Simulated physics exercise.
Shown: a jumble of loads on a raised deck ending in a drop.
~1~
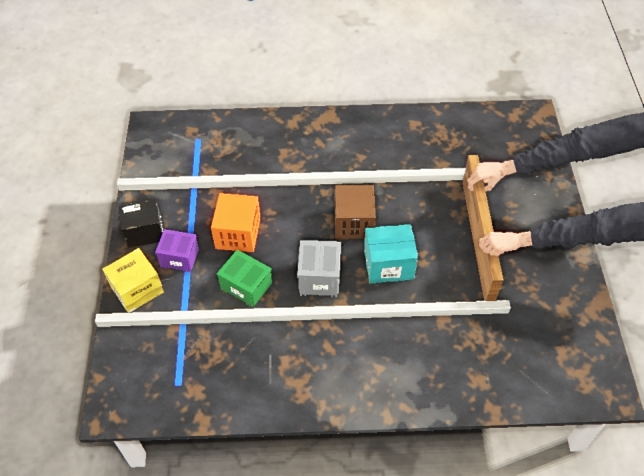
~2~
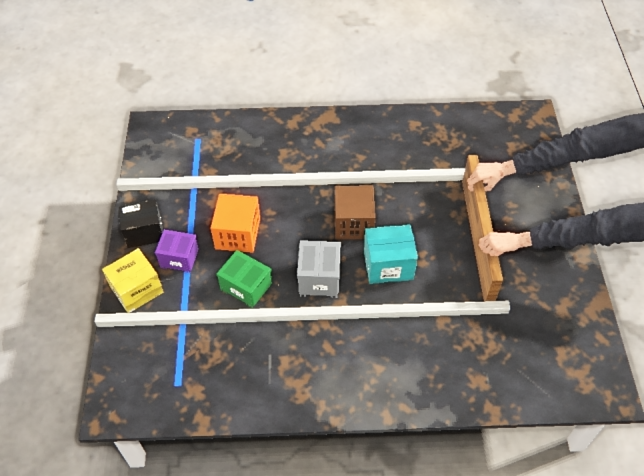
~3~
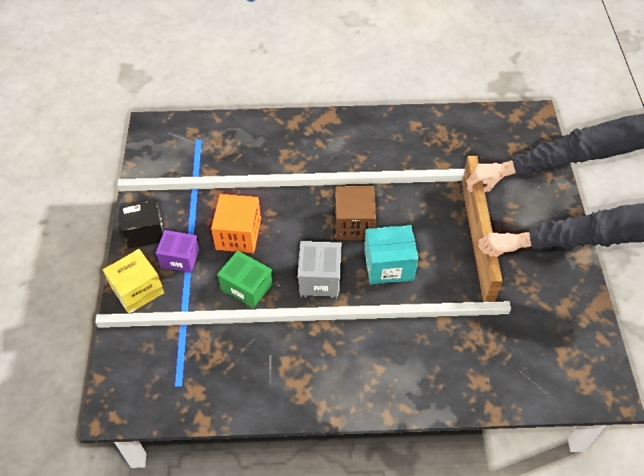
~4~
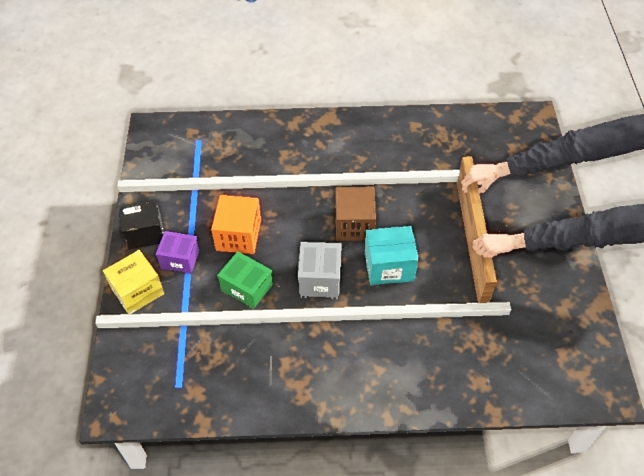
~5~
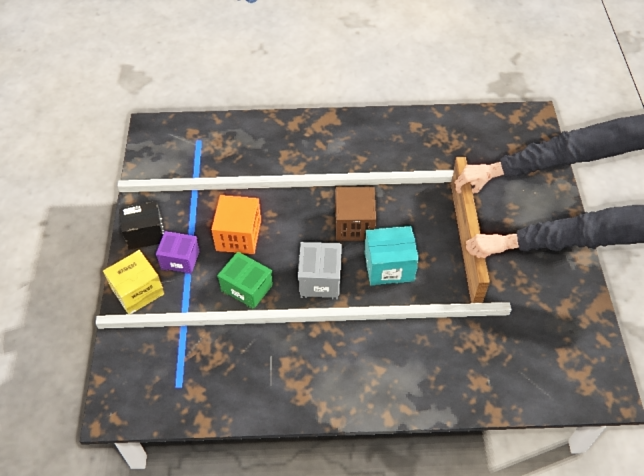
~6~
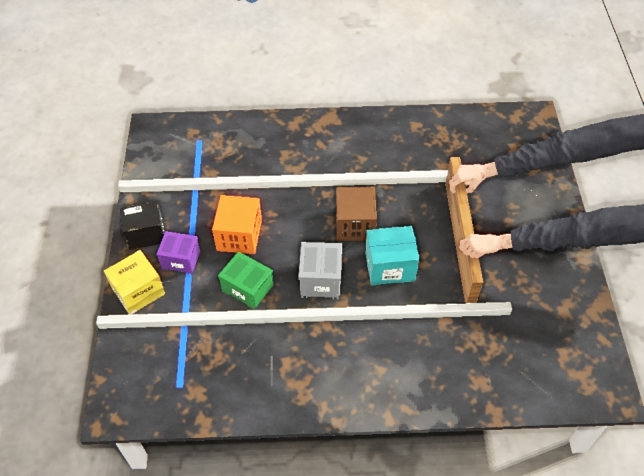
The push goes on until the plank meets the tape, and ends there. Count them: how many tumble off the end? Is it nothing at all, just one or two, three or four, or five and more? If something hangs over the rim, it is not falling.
It is three or four.
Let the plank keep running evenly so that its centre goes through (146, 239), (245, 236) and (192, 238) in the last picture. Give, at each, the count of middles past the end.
Taking the three positions in turn, the counts come to 6, 1 and 4.
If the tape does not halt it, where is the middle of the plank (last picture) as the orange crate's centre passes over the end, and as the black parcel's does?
I reckon its middle sits around (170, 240) and then around (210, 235).
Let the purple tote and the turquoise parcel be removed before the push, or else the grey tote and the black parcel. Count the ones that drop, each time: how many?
First 2, second 1.
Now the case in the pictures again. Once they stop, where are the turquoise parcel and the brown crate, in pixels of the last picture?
Taking them in turn, first comes (164, 262), then (171, 220).
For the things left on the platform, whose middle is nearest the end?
It's the grey tote.
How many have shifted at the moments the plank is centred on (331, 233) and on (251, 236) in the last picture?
The count reaches 4 first and 7 second.
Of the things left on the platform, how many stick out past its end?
The total here is 1.
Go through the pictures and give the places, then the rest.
Yellow box (134, 281); black parcel (142, 224); purple tote (178, 251); plank (481, 227); tape (189, 248), in the first picture.
Black parcel (142, 224); orange crate (236, 223), in the second picture.
Purple tote (178, 252); plank (480, 228), in the third picture.
Yellow box (134, 282); grey tote (320, 271), in the fourth picture.
Black parcel (142, 226); turquoise parcel (391, 256), in the fifth picture.
Yellow box (135, 283); black parcel (143, 226); purple tote (179, 253); plank (463, 229); tape (191, 250), in the sixth picture.
A little later, none off yet; yellow box at rest near (135, 283); black parcel at rest near (143, 226); purple tote at rest near (179, 253).
Next, none off yet; yellow box at rest near (135, 283); black parcel at rest near (143, 226); purple tote moving near (176, 252).
Later still, none off yet; yellow box tilted a little near (88, 285); black parcel at rest near (143, 225); purple tote shifted about its own width near (149, 252).
When it is over, the number that fall off is three or four; down, green tote, purple tote, black parcel and yellow box.
